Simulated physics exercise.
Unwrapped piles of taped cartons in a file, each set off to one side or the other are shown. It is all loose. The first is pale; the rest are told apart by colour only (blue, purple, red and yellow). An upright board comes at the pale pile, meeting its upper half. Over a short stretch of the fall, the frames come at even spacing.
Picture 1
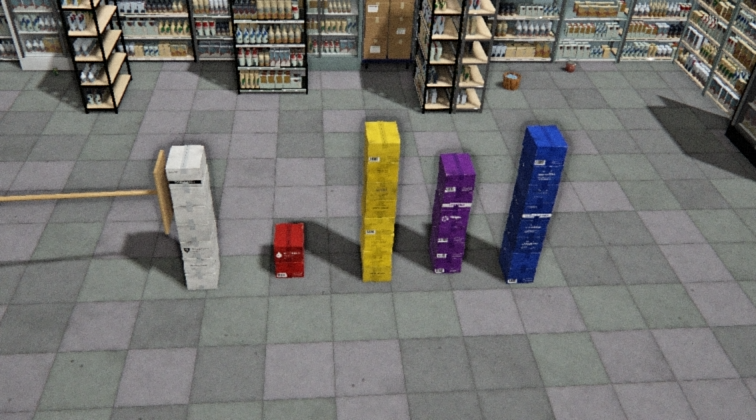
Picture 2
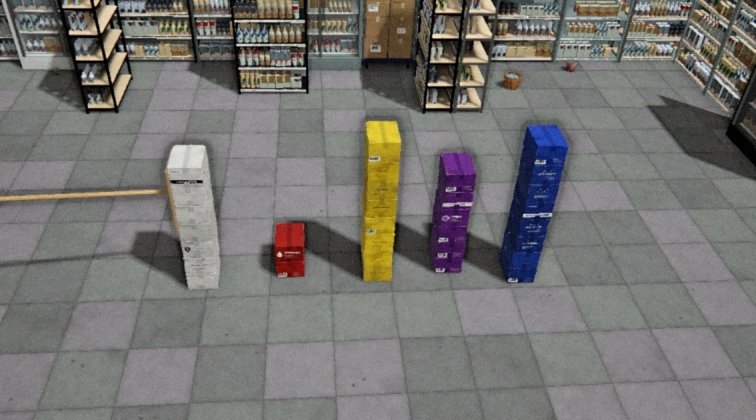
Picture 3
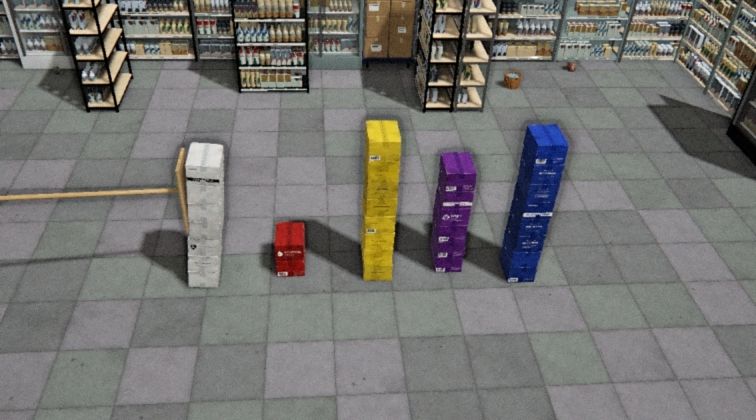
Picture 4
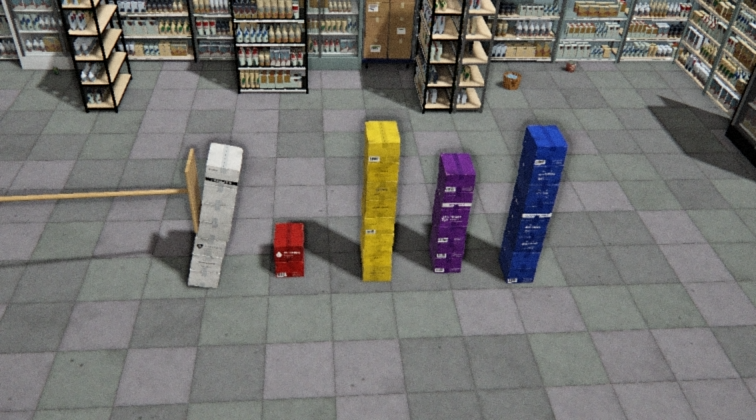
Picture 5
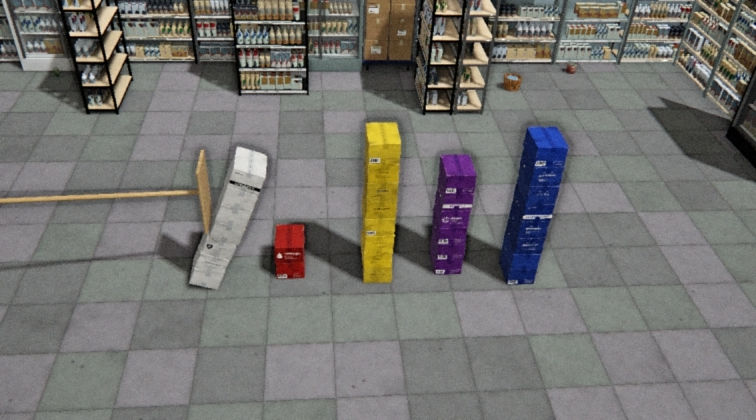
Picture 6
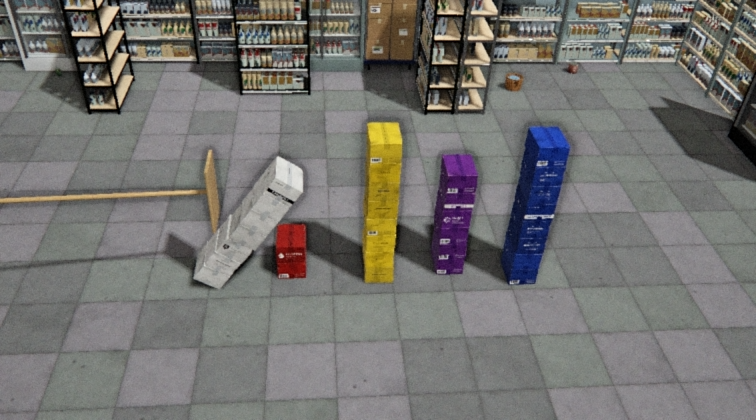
Upright board on a pole pushing a pale carton stack rightward, the stack leaning towards still red, yellow, purple and blue stacks.
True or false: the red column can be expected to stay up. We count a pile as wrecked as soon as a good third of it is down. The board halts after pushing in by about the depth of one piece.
True.
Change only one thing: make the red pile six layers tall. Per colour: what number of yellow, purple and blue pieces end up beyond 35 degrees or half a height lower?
Per pile, yellow = 8, purple = 5, blue = 8.
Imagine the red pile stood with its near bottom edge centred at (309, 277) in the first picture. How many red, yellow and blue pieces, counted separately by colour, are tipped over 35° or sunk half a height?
Final tally, down: Red = 0; yellow = 0; blue = 0.
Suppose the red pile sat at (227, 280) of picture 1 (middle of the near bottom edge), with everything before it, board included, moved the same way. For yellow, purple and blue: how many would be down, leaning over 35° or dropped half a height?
Yellow 0, purple 0, blue 0.
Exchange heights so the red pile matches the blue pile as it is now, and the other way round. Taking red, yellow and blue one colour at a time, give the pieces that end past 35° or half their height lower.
Red: 8, yellow: 8, blue: 1.
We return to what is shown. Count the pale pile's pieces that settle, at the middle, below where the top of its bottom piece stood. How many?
3 pale pieces.
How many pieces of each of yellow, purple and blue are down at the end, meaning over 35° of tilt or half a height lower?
In the end the numbers are yellow 0, purple 0 and blue 0.
Just after the last frame, 7 of the pale pile down; none of the 2 red cartons down (0 of 24 in all colours); top red carton unmoved.
A moment on, 7 of the pale pile down; none of the 2 red cartons down (0 of 24 in all colours); top red carton moved a little.
When it is over, 7 of the pale pile down; none of the 2 red cartons down (0 of 24 in all colours); top red carton moved a little; top yellow carton unmoved. In pixels of the last frame, middles, top red carton near (294, 243), top yellow carton near (385, 143).
